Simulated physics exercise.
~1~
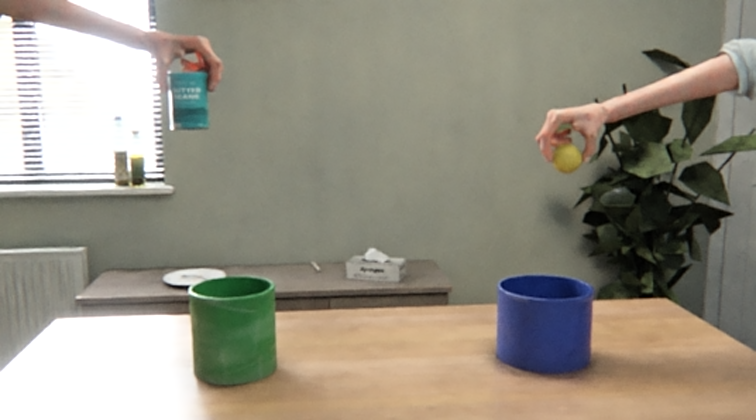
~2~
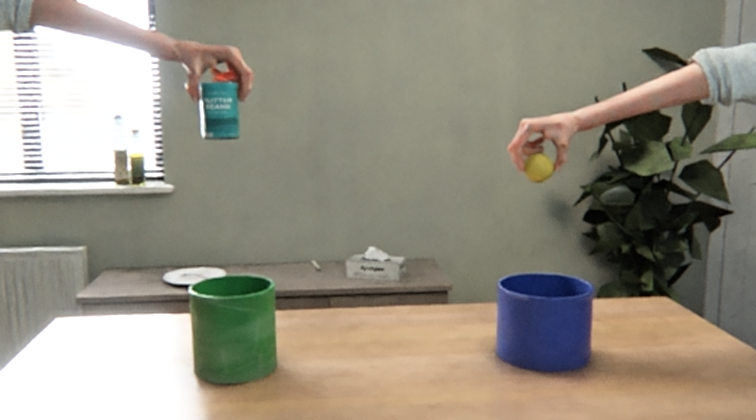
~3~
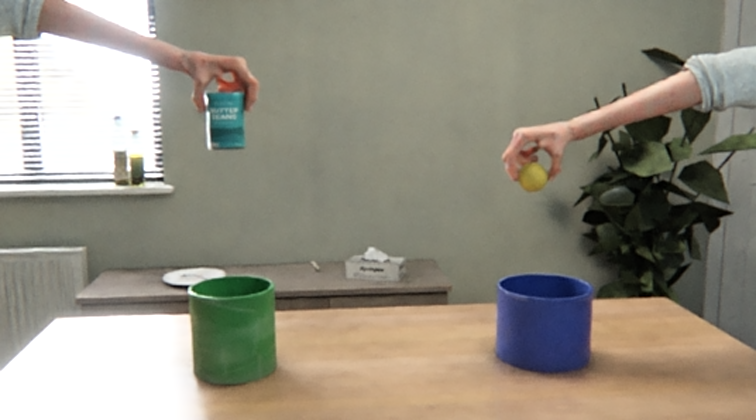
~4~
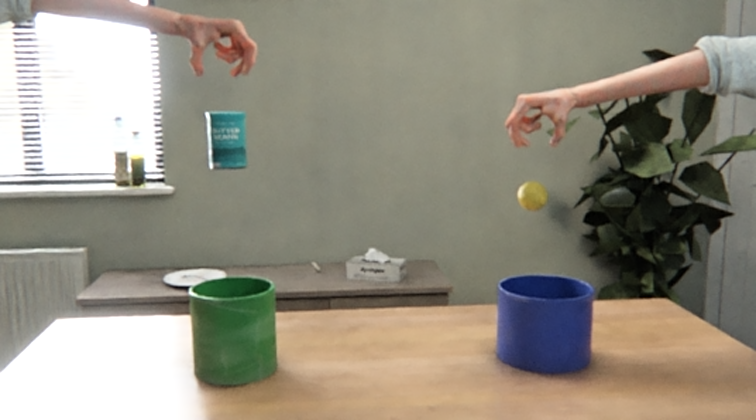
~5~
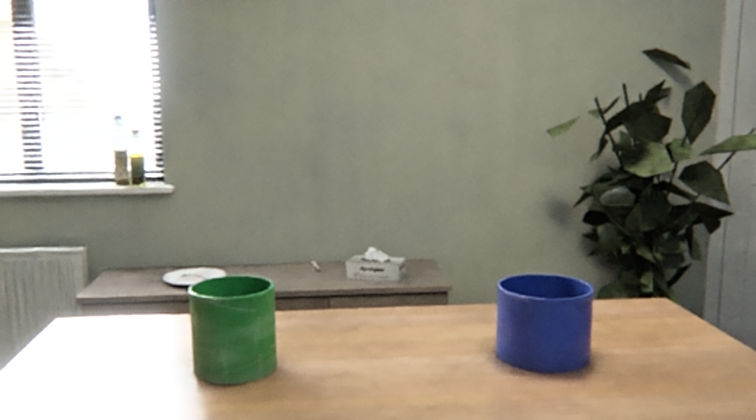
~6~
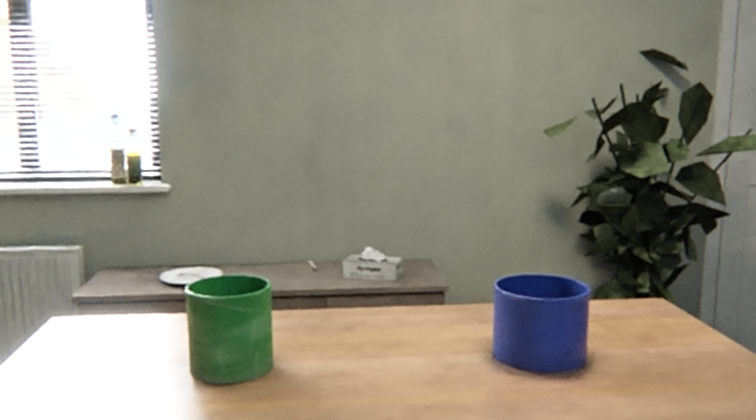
Turquoise tin and yellow lemon held by two hands, shifting inward, then released and dropping into green and blue containers below.
